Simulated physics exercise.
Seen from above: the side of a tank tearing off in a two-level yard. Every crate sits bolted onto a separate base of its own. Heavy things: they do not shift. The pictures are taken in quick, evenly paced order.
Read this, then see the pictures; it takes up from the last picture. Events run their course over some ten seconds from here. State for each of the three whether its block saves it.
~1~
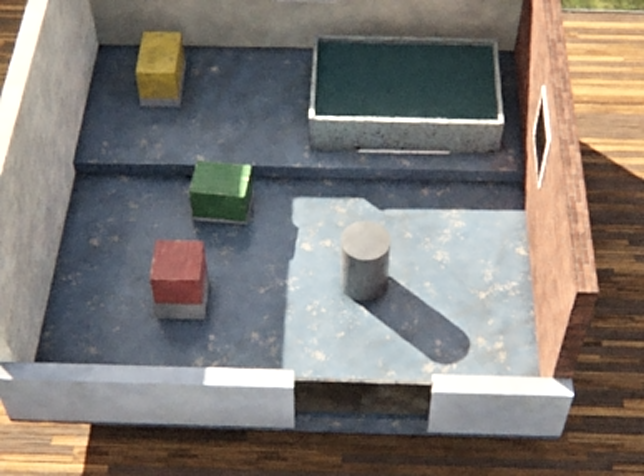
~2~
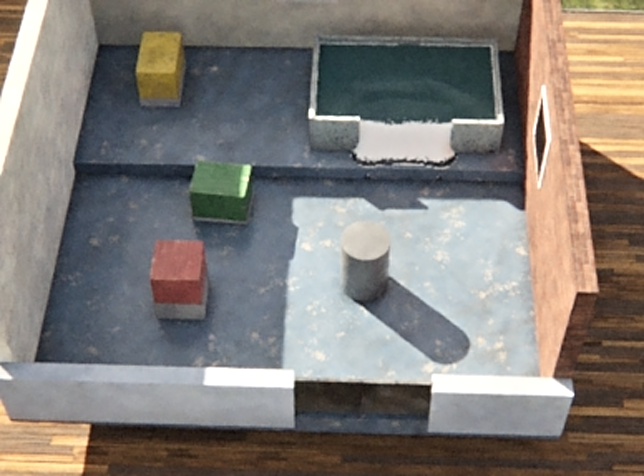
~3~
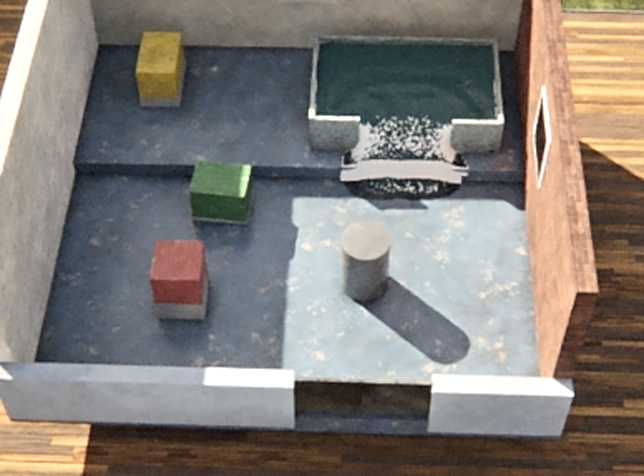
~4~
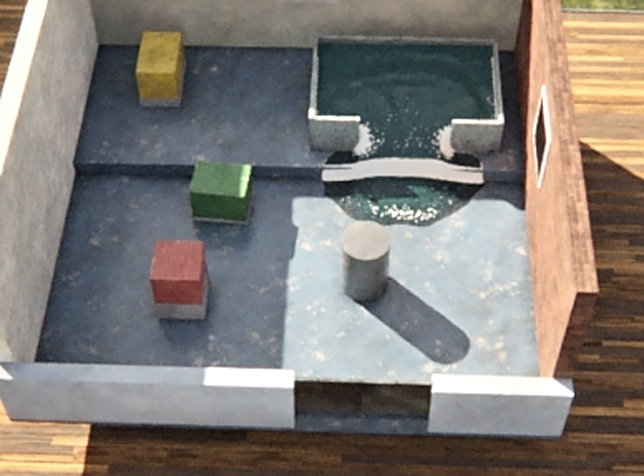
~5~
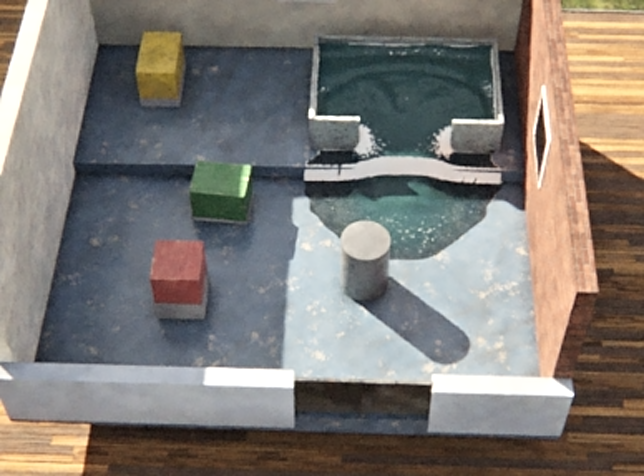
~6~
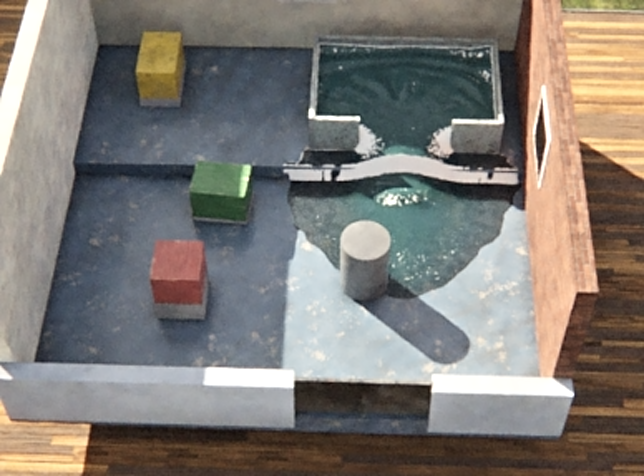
In the end the red crate is saved; the yellow crate is saved; the green crate is not saved.
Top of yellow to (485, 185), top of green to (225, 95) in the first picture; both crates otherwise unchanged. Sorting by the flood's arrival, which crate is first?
Yellow one.
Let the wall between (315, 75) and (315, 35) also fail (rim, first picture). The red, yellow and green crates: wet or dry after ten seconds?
Here's how it goes: The red crate is left untouched, the yellow crate is swamped, and the green crate is swamped.
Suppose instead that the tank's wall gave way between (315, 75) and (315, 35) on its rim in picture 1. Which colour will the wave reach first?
That would be the yellow crate.
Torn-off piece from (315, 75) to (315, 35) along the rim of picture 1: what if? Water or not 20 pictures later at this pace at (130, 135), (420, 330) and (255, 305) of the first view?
The first point is swamped, the second unwetted, the third unwetted.
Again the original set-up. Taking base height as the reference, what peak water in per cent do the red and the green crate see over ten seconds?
50 %, then 250 %.
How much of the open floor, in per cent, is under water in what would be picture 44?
My guess is around 65 in a hundred.
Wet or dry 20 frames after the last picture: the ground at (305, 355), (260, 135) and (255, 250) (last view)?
First inundated, second spared, third inundated.
A moment on, water covers 30 % of the floor; the red crate not reached, the yellow crate not reached, the green crate not reached.
Next, water covers 45 % of the floor; the red crate water round its plinth, the yellow crate not reached, the green crate water round its plinth.
Then, water covers 55 % of the floor; the red crate water round its plinth, the yellow crate not reached, the green crate water round its plinth.
Later, water covers 65 % of the floor; the red crate water round its plinth, the yellow crate not reached, the green crate water round its plinth.
In the end, water covers 70 % of the floor; the red crate stayed above the water, the yellow crate stayed above the water, the green crate was topped.
